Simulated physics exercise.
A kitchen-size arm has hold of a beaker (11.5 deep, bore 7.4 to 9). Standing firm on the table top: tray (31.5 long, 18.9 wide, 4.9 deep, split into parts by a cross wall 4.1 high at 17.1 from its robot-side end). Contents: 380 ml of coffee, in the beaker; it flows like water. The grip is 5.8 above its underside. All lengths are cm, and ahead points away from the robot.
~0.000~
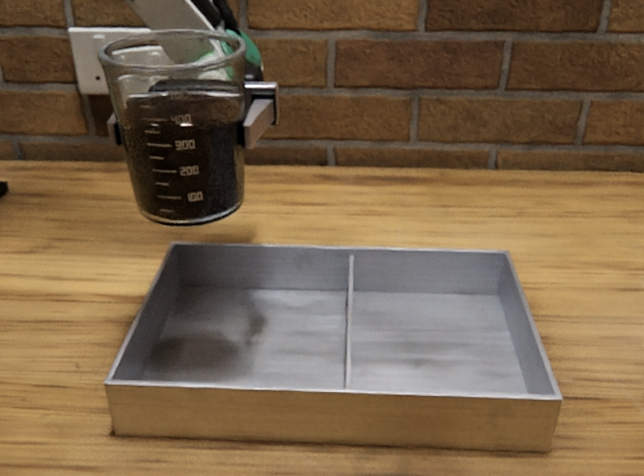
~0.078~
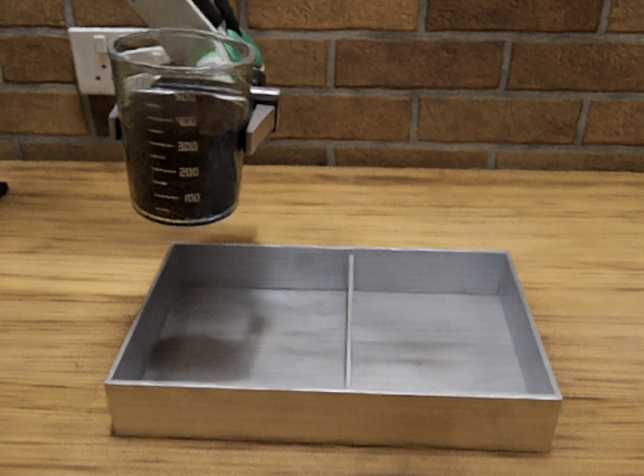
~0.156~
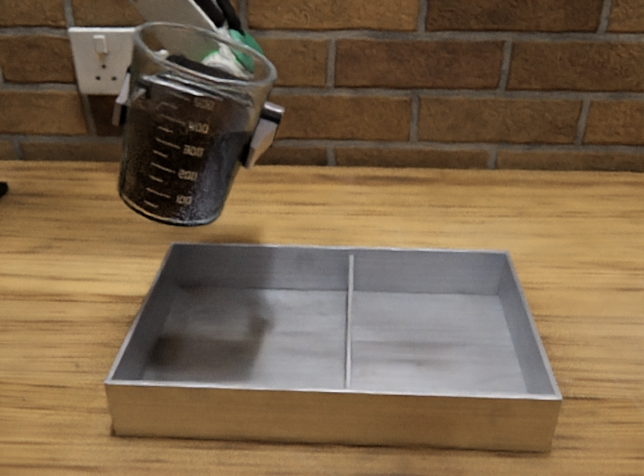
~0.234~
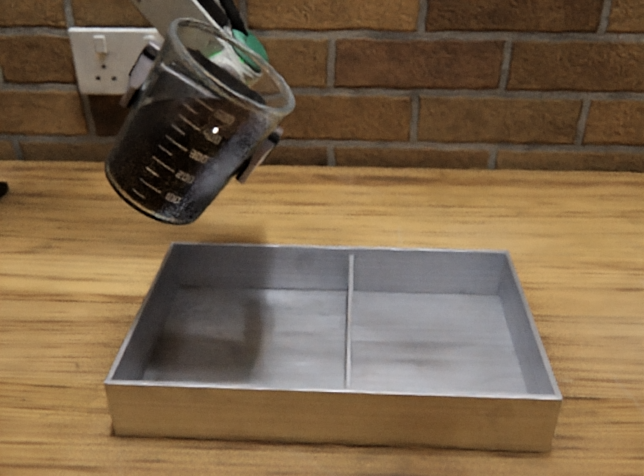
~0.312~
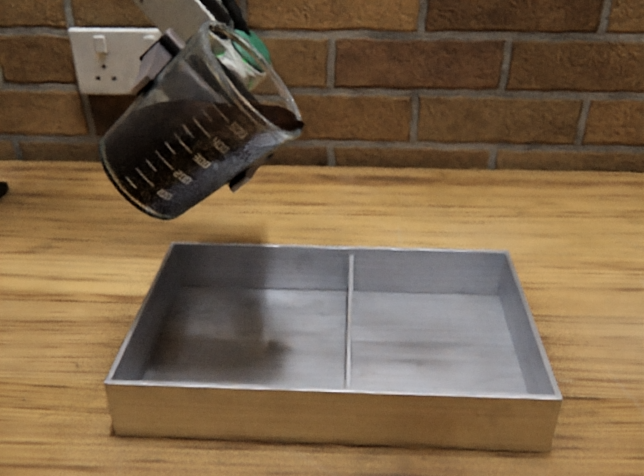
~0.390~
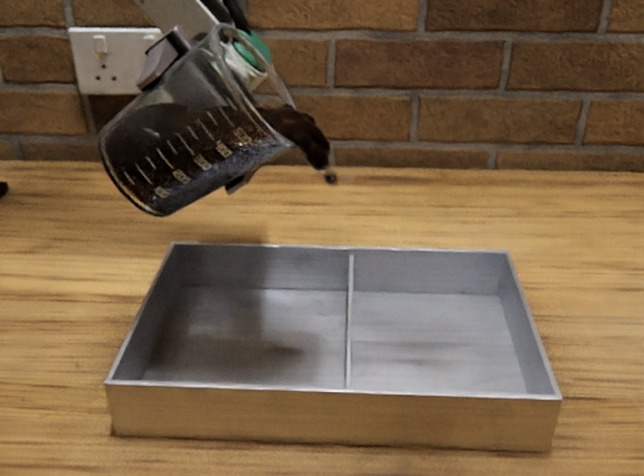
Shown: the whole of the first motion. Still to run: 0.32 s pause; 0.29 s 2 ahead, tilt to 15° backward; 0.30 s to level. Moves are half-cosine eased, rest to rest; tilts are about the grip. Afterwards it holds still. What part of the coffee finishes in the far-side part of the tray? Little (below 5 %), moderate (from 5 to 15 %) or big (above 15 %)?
Share in the far-side part of the tray: Moderate (from 5 to 15 %).
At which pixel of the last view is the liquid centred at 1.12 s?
Around (253, 181).
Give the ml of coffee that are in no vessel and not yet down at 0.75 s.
About 10 ml.
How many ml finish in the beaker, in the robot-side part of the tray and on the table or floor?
About 330, 10, 0 ml.
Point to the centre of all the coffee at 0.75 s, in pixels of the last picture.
Around (221, 171).
After 0.75 s, tilted 51° forward, liquid up to 22 above the table; 335 ml in the beaker, 30 ml in the far-side part, 5 ml in the robot-side part, 10 ml in the air or running down outside.
After 1.12 s, tilted 10° backward, liquid up to 22 above the table; 335 ml in the beaker, 35 ml in the far-side part, 10 ml in the robot-side part.
After 1.50 s, level, liquid up to 22 above the table; 335 ml in the beaker, 35 ml in the far-side part, 10 ml in the robot-side part.
After 2.30 s, level, liquid up to 22 above the table; 335 ml in the beaker, 35 ml in the far-side part, 10 ml in the robot-side part.
In the end, 335 ml in the beaker, 35 ml in the far-side part, 10 ml in the robot-side part. That is 9 % in the far-side part of the tray.
